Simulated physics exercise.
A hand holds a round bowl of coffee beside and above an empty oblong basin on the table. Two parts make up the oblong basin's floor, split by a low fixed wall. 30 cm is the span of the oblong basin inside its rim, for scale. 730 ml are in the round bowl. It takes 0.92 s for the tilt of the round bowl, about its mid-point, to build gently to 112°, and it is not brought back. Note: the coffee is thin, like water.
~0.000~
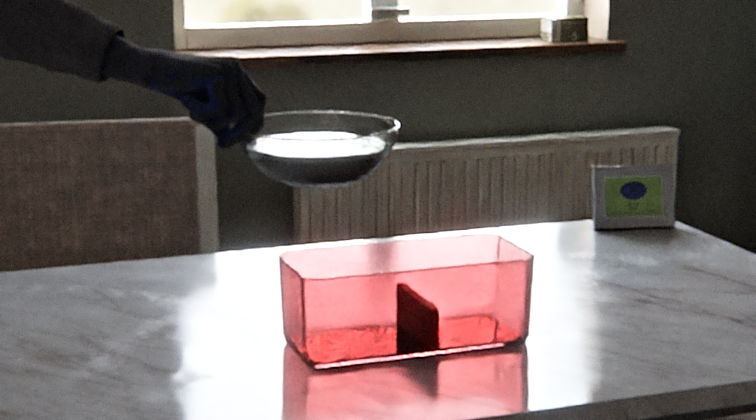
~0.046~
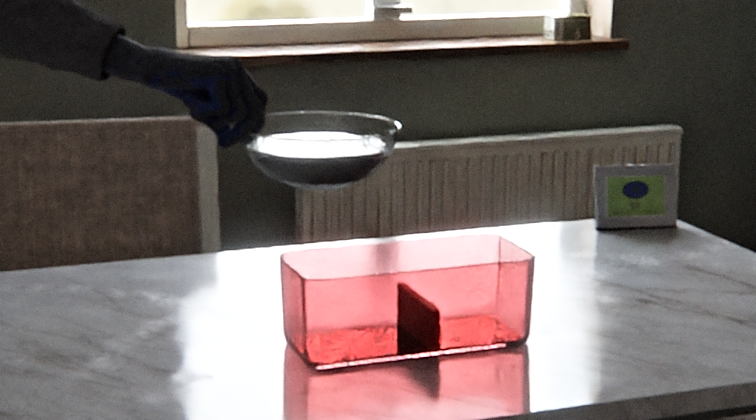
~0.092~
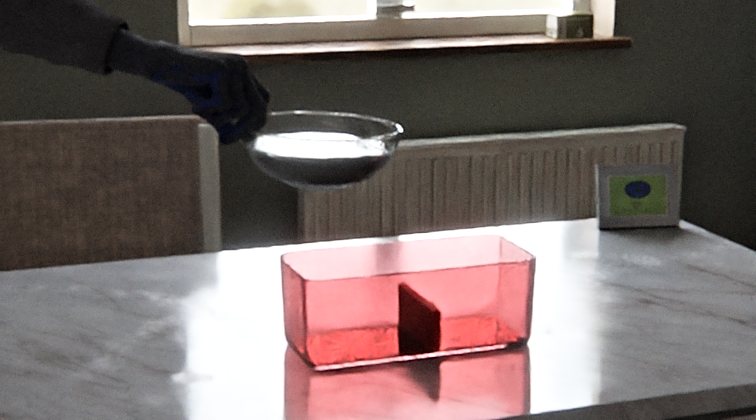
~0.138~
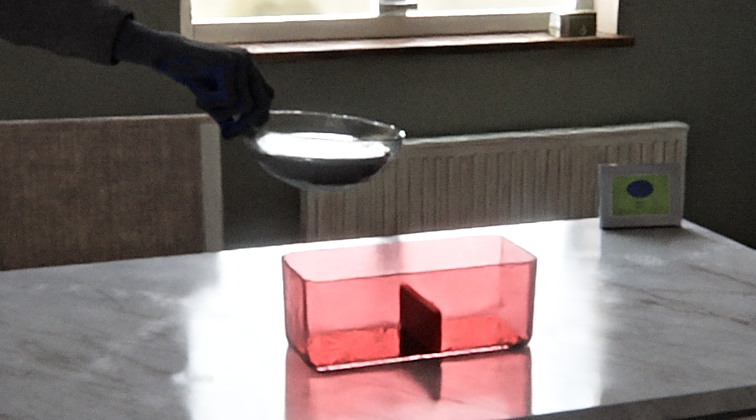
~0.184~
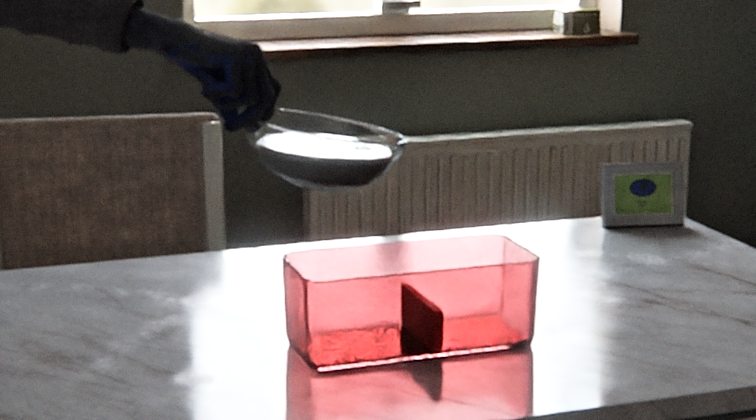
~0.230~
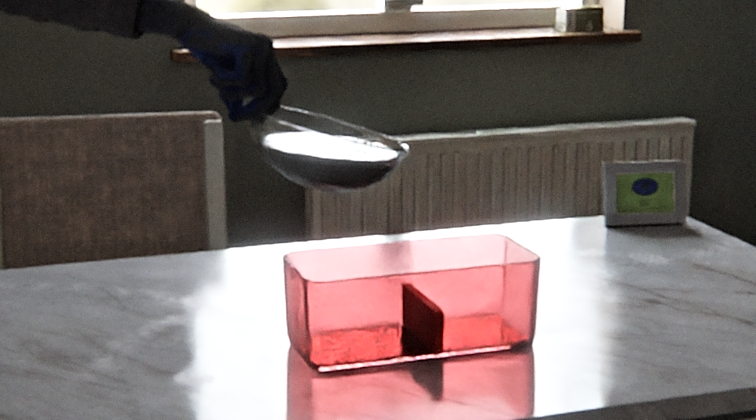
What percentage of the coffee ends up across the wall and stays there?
About 52 per cent.
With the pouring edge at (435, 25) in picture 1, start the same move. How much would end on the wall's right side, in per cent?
It would then come to around 75 percent.
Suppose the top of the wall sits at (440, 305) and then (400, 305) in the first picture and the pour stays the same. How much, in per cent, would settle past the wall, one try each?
I'd say 25 percent on the first go, 70 percent on the next.
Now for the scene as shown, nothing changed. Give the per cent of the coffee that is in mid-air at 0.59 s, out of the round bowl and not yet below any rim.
I'd say close to 44 per cent.
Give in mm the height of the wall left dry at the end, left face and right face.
About 40 mm on the left, about 30 mm on the right.
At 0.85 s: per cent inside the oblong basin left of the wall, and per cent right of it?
40 per cent left and 50 right, roughly.
After 0.59 s the tilt is 80° and 16 per cent is still to pour, 3 is left of the wall and 38 right of it.
After 0.85 s the tilt is 110° and 0 per cent is still to pour, 39 is left of the wall and 49 right of it.
After 1.12 s the tilt is 112° and 0 per cent is still to pour, 42 is left of the wall and 53 right of it.
After 1.42 s the tilt is 112° and 0 per cent is still to pour, 42 is left of the wall and 53 right of it.
In the end 42 per cent lies left of the wall, 52 right of it and 6 outside.
